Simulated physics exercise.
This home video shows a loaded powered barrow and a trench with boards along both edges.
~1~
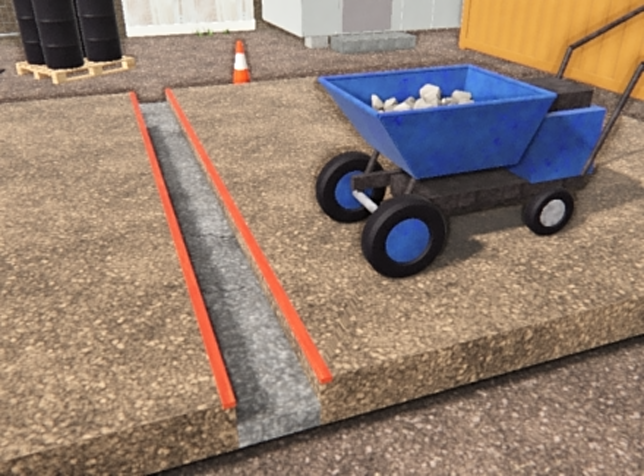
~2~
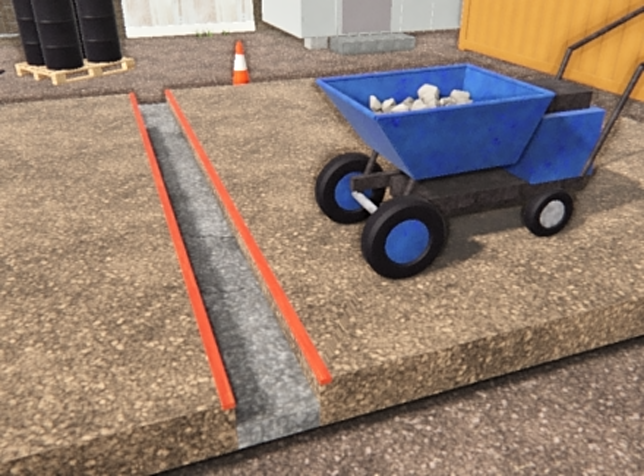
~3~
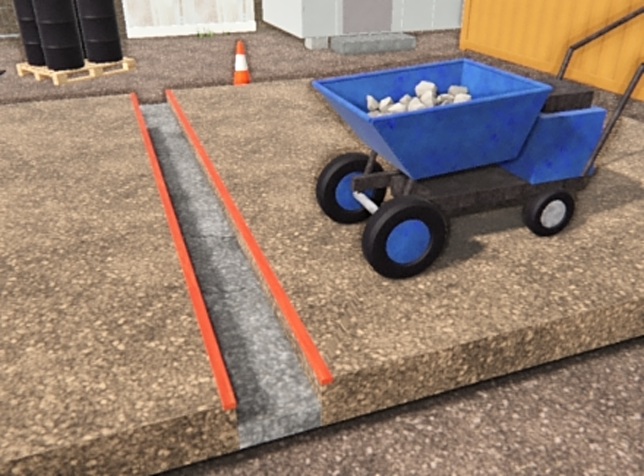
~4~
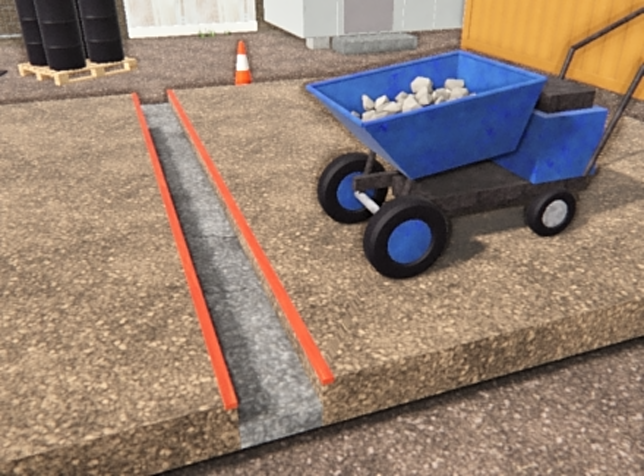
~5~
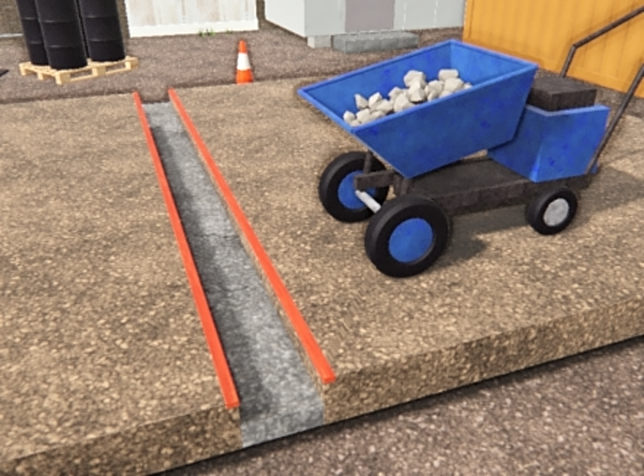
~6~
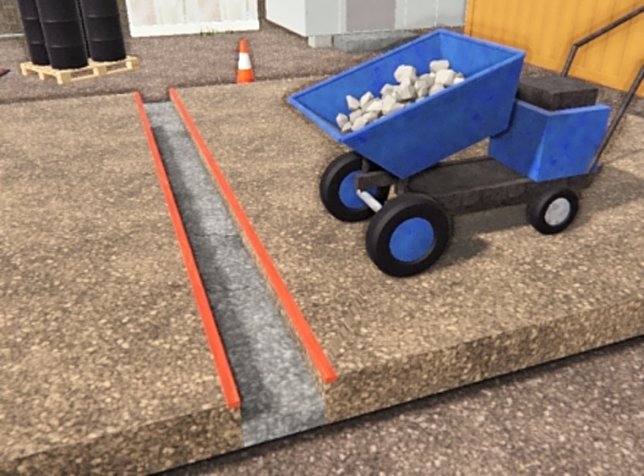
On a gravelly slab beside a shallow trench edged with orange boards, a blue powered barrow loaded with pale broken stones stood still while its skip gradually tilted forward to the left.
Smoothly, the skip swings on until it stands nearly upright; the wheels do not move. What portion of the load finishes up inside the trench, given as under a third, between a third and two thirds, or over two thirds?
Inside: Beyond two thirds.
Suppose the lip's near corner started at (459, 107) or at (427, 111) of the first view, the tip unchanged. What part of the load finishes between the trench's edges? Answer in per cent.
The first stop gives 20 per cent; the second gives 60 per cent.
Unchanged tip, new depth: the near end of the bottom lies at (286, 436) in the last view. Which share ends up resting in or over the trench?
The share would be around 100 per cent.
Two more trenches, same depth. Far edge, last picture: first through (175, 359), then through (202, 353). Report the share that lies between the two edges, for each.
In order: 100 per cent, then 100 per cent.
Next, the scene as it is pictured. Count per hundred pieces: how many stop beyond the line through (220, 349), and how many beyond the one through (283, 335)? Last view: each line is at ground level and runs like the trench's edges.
Result, first then second: 0 %, 80 %.
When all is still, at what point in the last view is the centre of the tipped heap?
(232, 279).
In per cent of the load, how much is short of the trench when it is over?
Estimate: Around 0 per cent.
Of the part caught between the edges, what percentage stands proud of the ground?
My guess is some 25 per cent.
Soon, skip tipped steeply; all in the skip.
A while on, skip tipped right over; most in the skip; a small part in or heaped over the trench; a stray few falling.
Towards the end, skip tipped right over; a small part in the skip; most in or heaped over the trench; a small part beyond it.
Finally, skip tipped right over; a small part in the skip; most in or heaped over the trench; a small part beyond it.
